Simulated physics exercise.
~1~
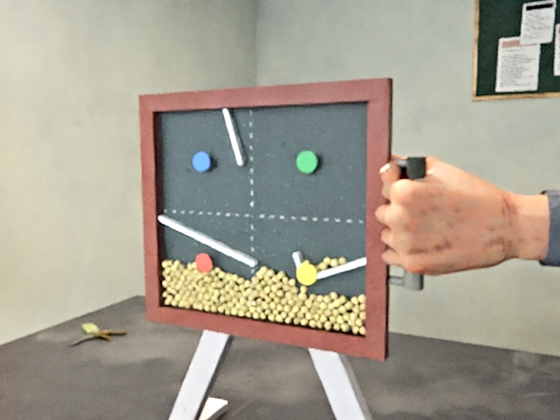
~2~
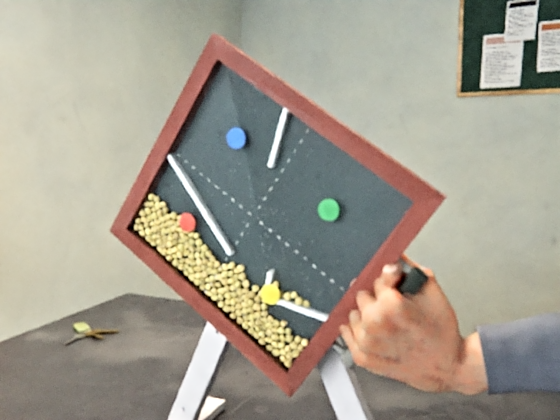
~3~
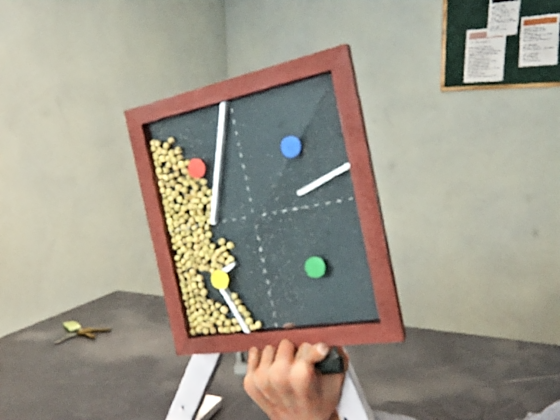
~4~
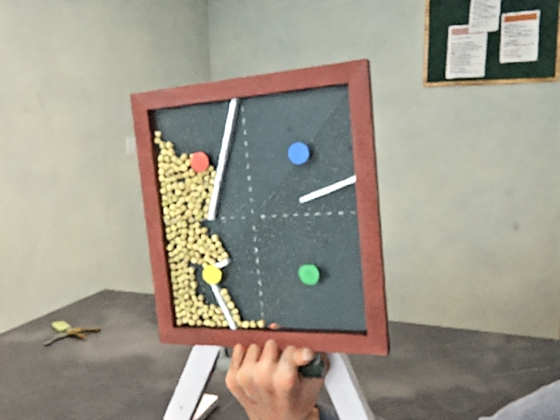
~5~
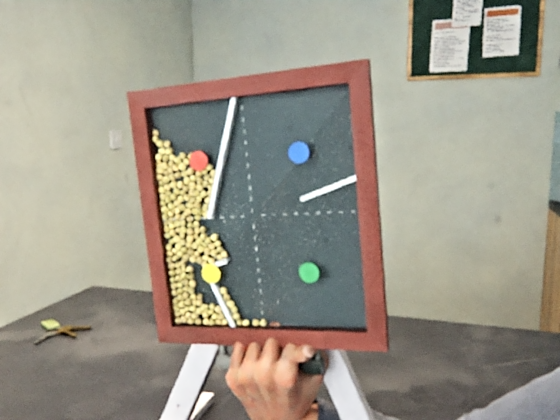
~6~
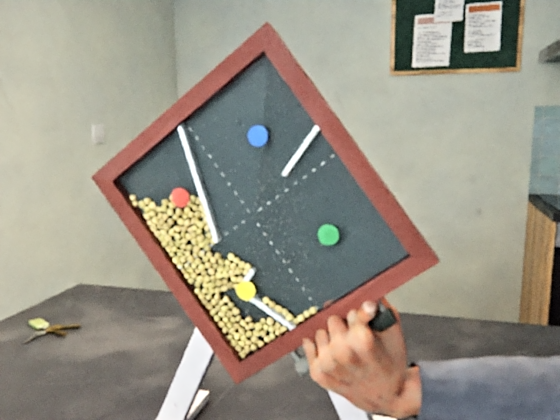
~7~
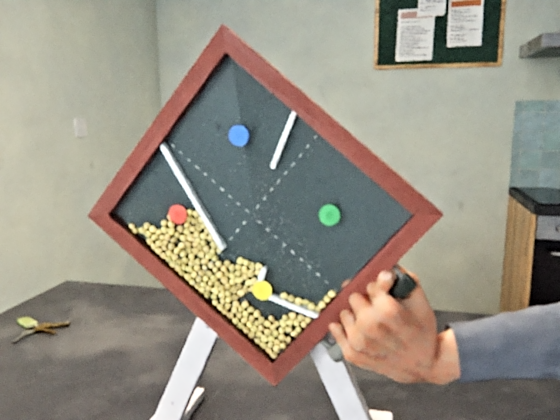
Framed case of pale beans turning clockwise onto its side by hand, pausing, then swinging partway back, beans resting around red and yellow dots.
